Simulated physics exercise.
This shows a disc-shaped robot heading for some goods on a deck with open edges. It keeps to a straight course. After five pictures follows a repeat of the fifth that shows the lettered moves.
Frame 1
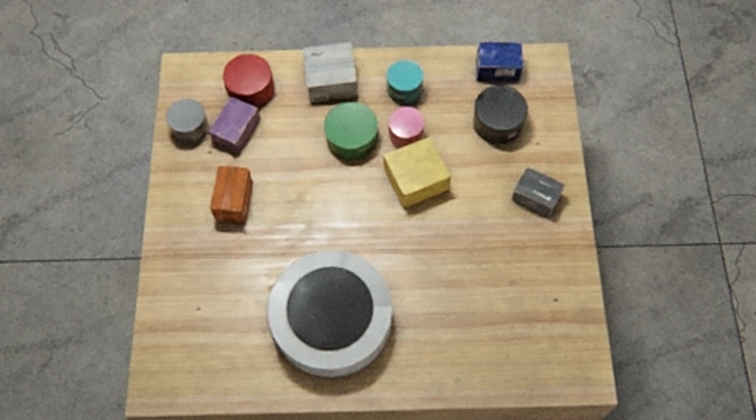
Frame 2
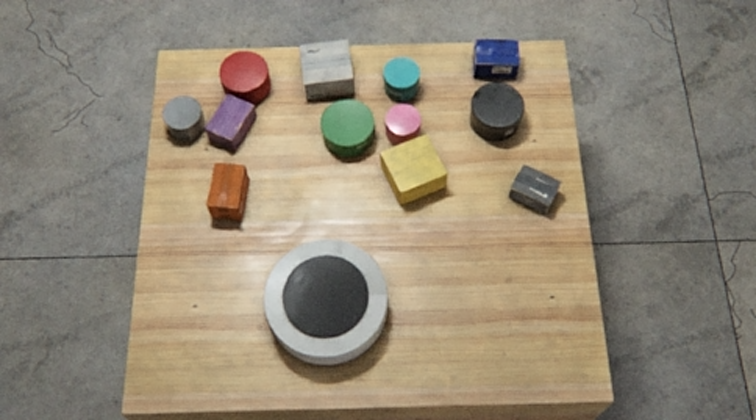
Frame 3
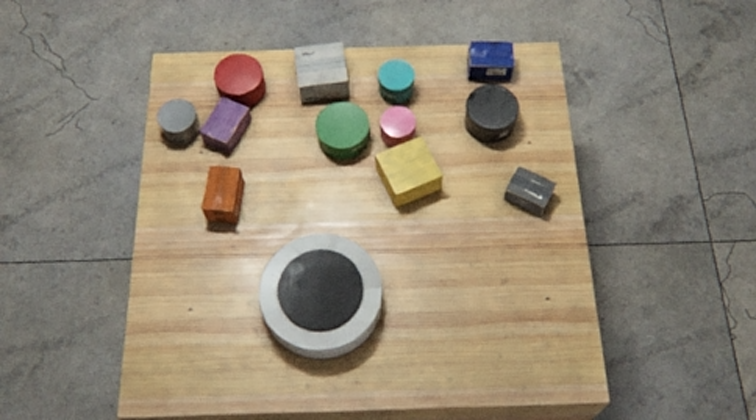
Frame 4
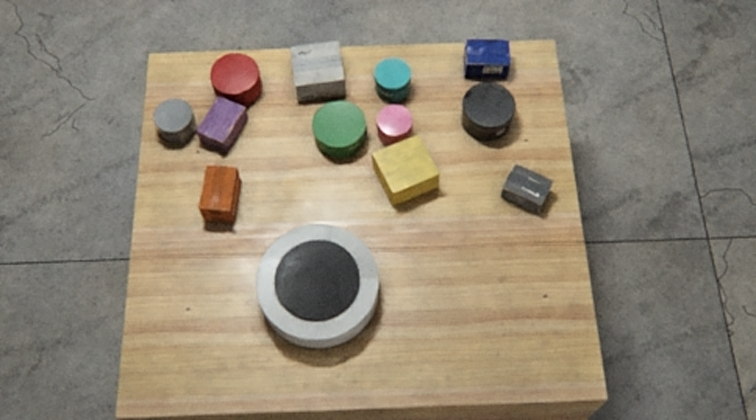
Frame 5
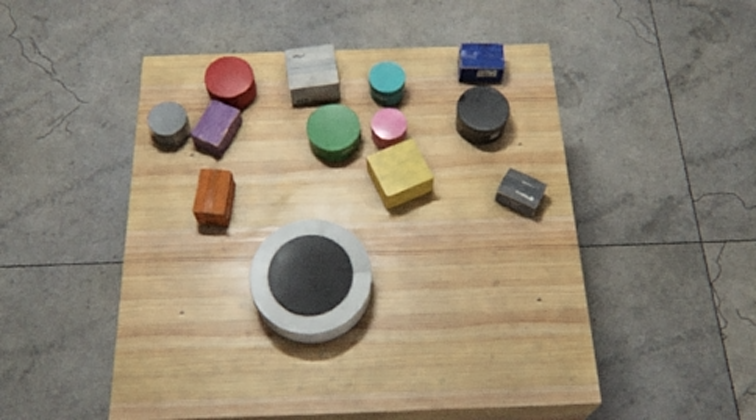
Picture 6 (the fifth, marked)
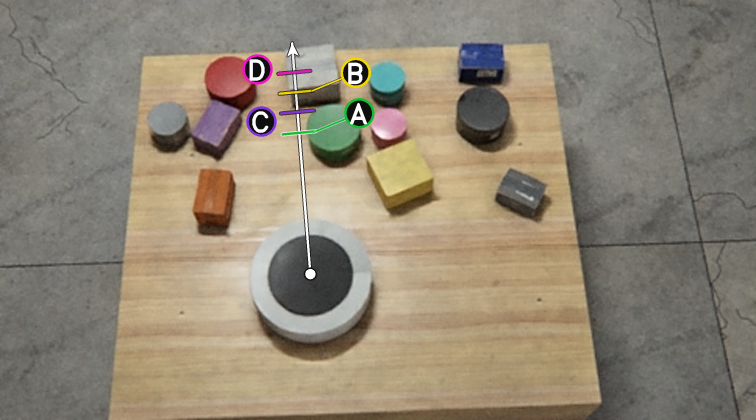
A pale wooden deck with open edges stands on a grey tiled floor, seen from above at a steep angle. A grey-and-black disc-shaped robot sits near the front, with red, grey, green, teal, pink and black round pieces and white, purple, blue, yellow, orange and dark grey blocks behind it. The robot creeps slightly toward them while the camera drifts a little, and the goods stay in place.
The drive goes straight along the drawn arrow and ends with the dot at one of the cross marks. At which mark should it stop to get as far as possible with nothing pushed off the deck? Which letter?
C is the last safe stop.
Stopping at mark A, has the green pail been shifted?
Yes.
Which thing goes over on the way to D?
It is the white box.
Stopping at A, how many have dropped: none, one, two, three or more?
By then, none.
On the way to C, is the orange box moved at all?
No.
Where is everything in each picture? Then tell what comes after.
Red canister (249, 81); green pail (351, 132); black pail (500, 115), in the first frame.
Robot (327, 301); blue box (496, 59), in the second frame.
Robot (322, 295); orange box (224, 194), in the third frame.
Robot (318, 285); white box (318, 71), in the fourth frame.
Robot (312, 280); purple crate (217, 128); yellow crate (400, 174); grey pail (170, 125), in the fifth frame.
On the copy, A at (299, 133); B at (296, 92); C at (298, 112); D at (294, 72); the arrow from (310, 274) to (292, 43); the white dot at (310, 274).
On C. First, robot (307, 219); blue box (481, 63); grey pail (170, 125).
Then, robot (302, 161); white box (314, 67); green pail (345, 102).
Finally, robot (299, 121); white box (315, 48); green pail (361, 78); nothing has fallen.
By contrast, A is safe but short; B drops the white box; D drops the white box.
